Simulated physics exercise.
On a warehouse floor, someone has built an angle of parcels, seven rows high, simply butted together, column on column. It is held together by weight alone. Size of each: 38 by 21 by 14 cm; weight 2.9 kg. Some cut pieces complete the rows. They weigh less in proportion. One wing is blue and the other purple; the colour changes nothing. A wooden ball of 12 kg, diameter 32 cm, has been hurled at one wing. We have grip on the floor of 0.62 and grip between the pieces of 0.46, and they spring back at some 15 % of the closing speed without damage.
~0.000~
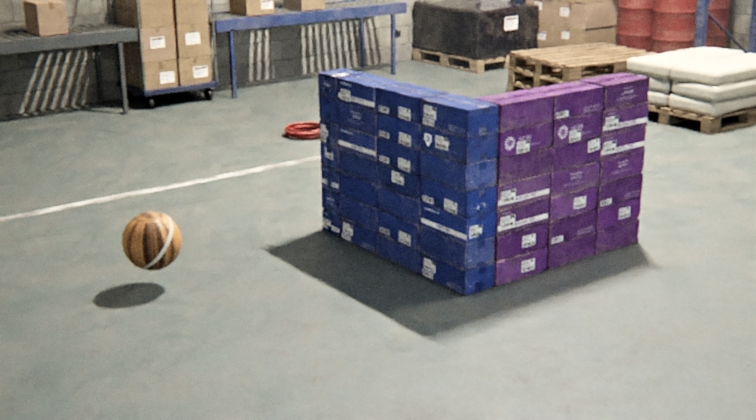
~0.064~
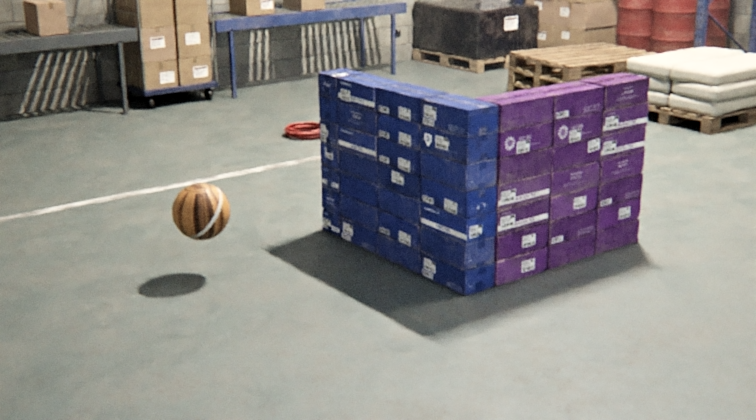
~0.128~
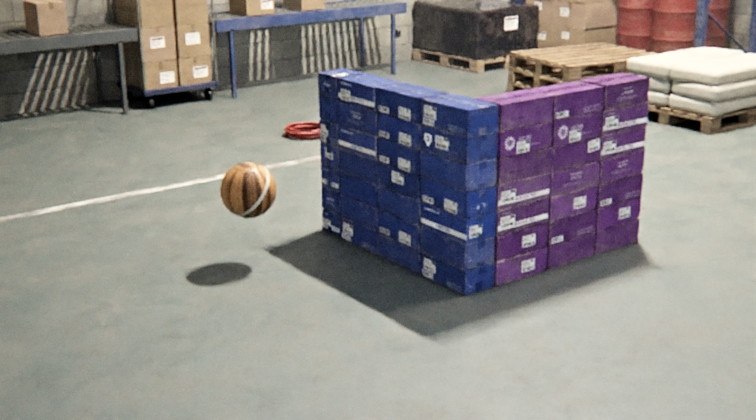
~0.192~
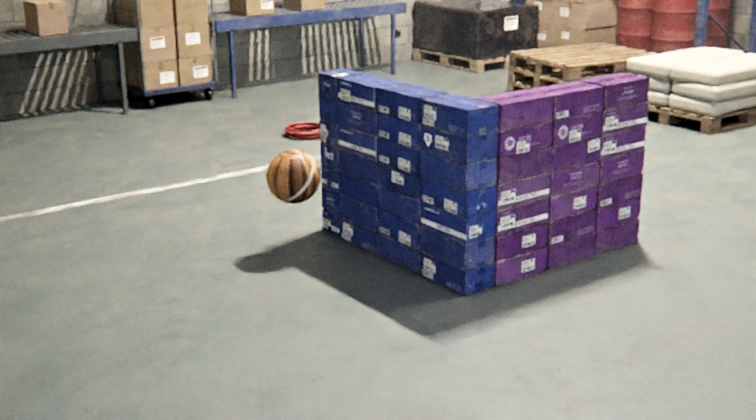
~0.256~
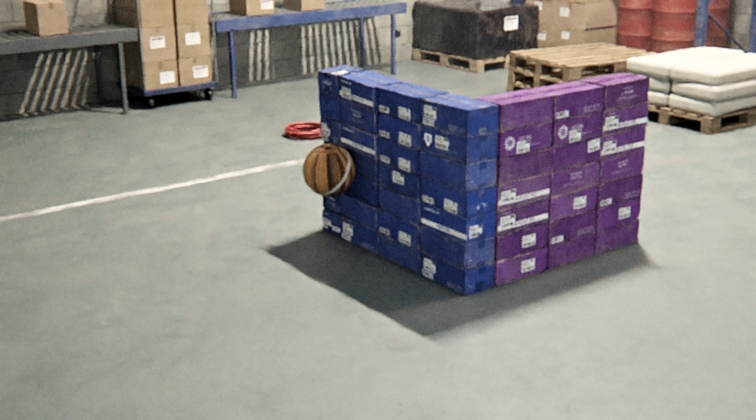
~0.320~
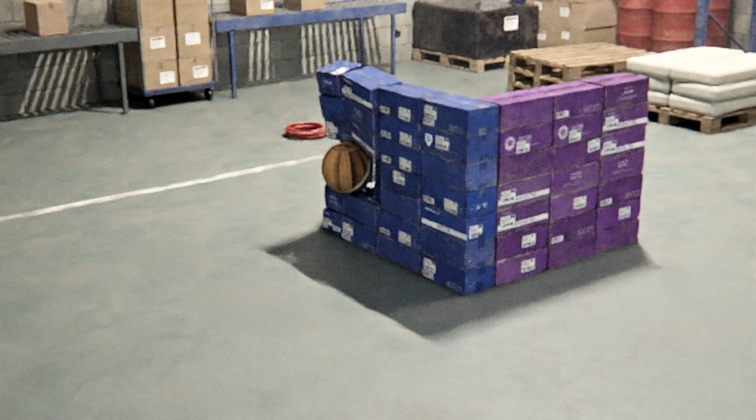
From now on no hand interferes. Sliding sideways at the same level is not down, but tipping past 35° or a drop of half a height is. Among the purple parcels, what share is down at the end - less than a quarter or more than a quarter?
I would say fewer than one in four of them.
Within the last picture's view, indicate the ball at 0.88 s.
Near (399, 183).
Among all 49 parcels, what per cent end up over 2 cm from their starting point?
The share is 25 %.
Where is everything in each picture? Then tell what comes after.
In the first picture (each place is the centre of the face we see best), ball (152, 241) 1.08 m from contact, 5.1 m/s; top purple parcel (528, 113); top blue parcel (444, 118); all as stacked.
Ball (201, 212) 78 cm from contact, 4.9 m/s; top purple parcel (528, 113), in the second picture.
Ball (248, 190) 48 cm from contact, 4.8 m/s; top purple parcel (528, 113), in the third picture.
Ball (293, 177) 18 cm from contact, 4.7 m/s; top purple parcel (528, 113), in the fourth picture.
Ball (329, 170) after contact, 2.5 m/s; top purple parcel (528, 113); steepest lean 3°, the parcel at (330, 132); 10 have shifted, in the fifth picture.
Ball (348, 168) after contact, 1.6 m/s; top purple parcel (528, 113); top blue parcel (444, 118); steepest lean 12°, the parcel at (332, 109); 14 have shifted, in the sixth picture.
By 0.52 s, ball still moving; none of the 21 purple parcels down (9 of 49 in all colours); top purple parcel unmoved.
By 0.88 s, ball still moving; none of the 21 purple parcels down (10 of 49 in all colours); top purple parcel unmoved.
When it is over (3.5 s), ball rolling away; none of the 21 purple parcels down (10 of 49 in all colours); top purple parcel unmoved; top blue parcel unmoved. That is 0 per cent. In pixels of the last frame, middles, top purple parcel near (514, 110), top blue parcel near (460, 115).
